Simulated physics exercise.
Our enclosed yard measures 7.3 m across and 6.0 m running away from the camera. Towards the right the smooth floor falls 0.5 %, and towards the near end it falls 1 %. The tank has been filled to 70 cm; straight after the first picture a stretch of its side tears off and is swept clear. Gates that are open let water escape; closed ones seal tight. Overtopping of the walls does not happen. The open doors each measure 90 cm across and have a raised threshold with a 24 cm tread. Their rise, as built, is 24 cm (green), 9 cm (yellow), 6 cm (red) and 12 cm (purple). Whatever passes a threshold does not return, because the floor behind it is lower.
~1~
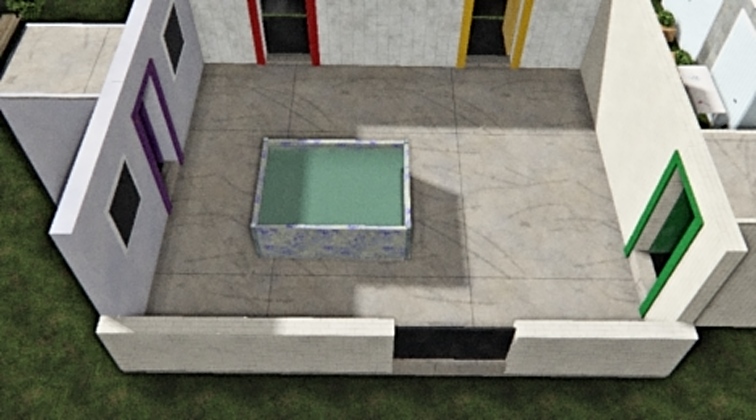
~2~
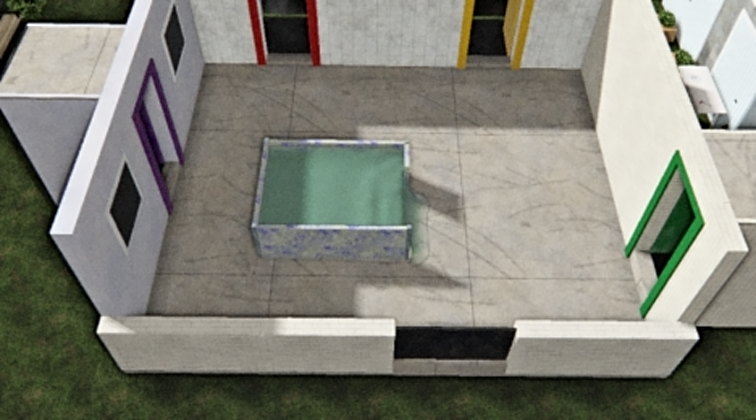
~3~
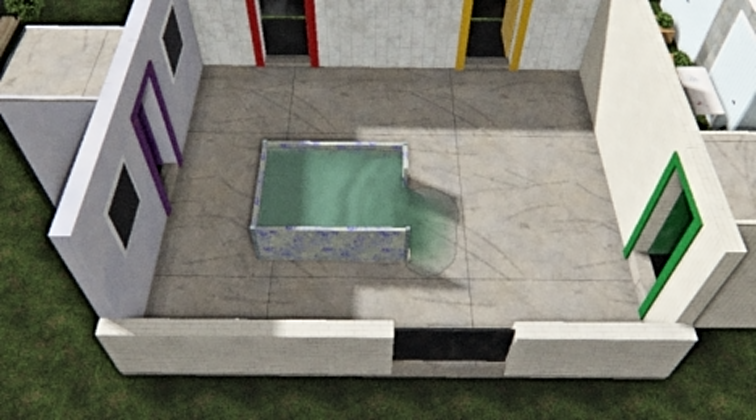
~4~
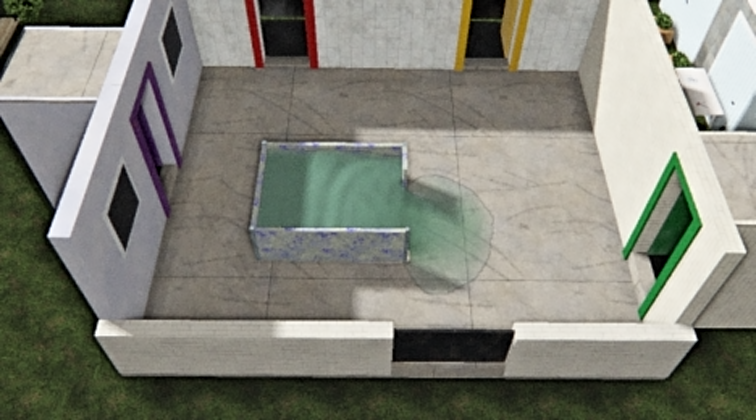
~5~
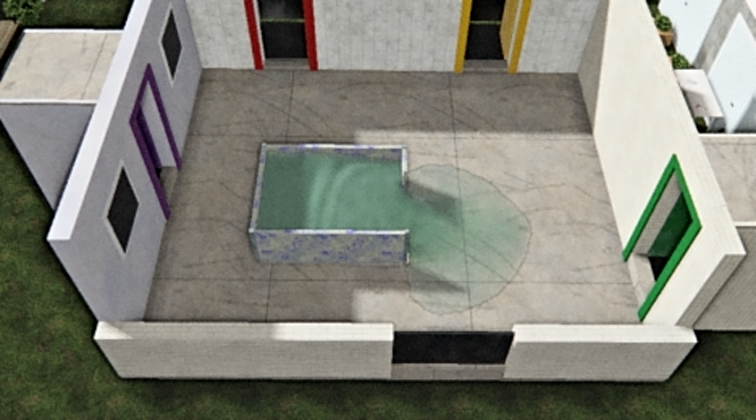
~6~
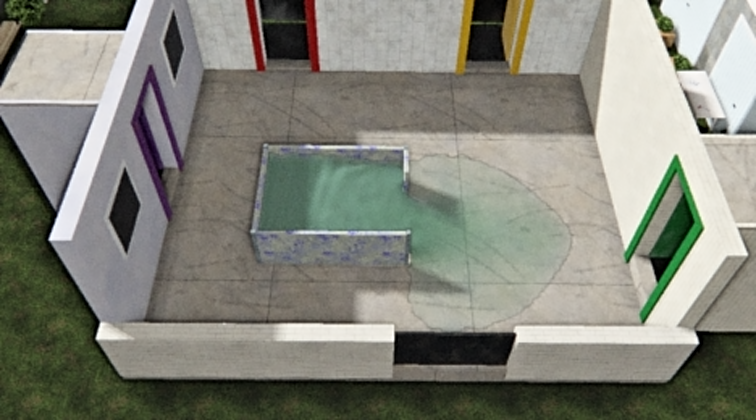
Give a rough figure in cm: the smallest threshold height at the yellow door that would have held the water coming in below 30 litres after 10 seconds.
7 cm.
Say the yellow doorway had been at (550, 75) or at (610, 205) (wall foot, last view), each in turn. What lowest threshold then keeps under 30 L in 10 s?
First place around 14.0 cm, second around 21 cm.
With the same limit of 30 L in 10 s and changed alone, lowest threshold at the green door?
Green door, minimum about 24 cm.
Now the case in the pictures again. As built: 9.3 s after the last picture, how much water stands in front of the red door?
It works out to about 2.5 centimetres deep.
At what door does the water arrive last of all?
Purple.
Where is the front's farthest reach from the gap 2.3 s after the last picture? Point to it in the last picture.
Lab note: Front tip approx. at (575, 75).
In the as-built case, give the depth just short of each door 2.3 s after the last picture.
Green door 30 cm, yellow door 0 cm, red door 0 cm, purple door 0 cm.
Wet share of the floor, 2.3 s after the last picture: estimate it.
Some 35 per cent is wet.
Then, 0.7 s after the last picture water covers 30 % of the floor, deepest (37 cm) near (415, 240); it has not reached the yellow door.
Then, 2.3 s after the last picture water covers 35 % of the floor, deepest (32 cm) near (626, 323); it has not reached the yellow door.
Then, 9.3 s after the last picture water covers 100 % of the floor, deepest (10 cm) near (495, 355); 6 cm at the yellow door, 13 litres in over its 9 cm threshold.
At the yellow door as built, the water peaked near 13 cm, 5.5 s after the last picture.
With a threshold of 6.5 cm, 40 litres would have come in within the 10 s; with 9 cm, 13 litres. So under 30 litres takes about 7 cm.
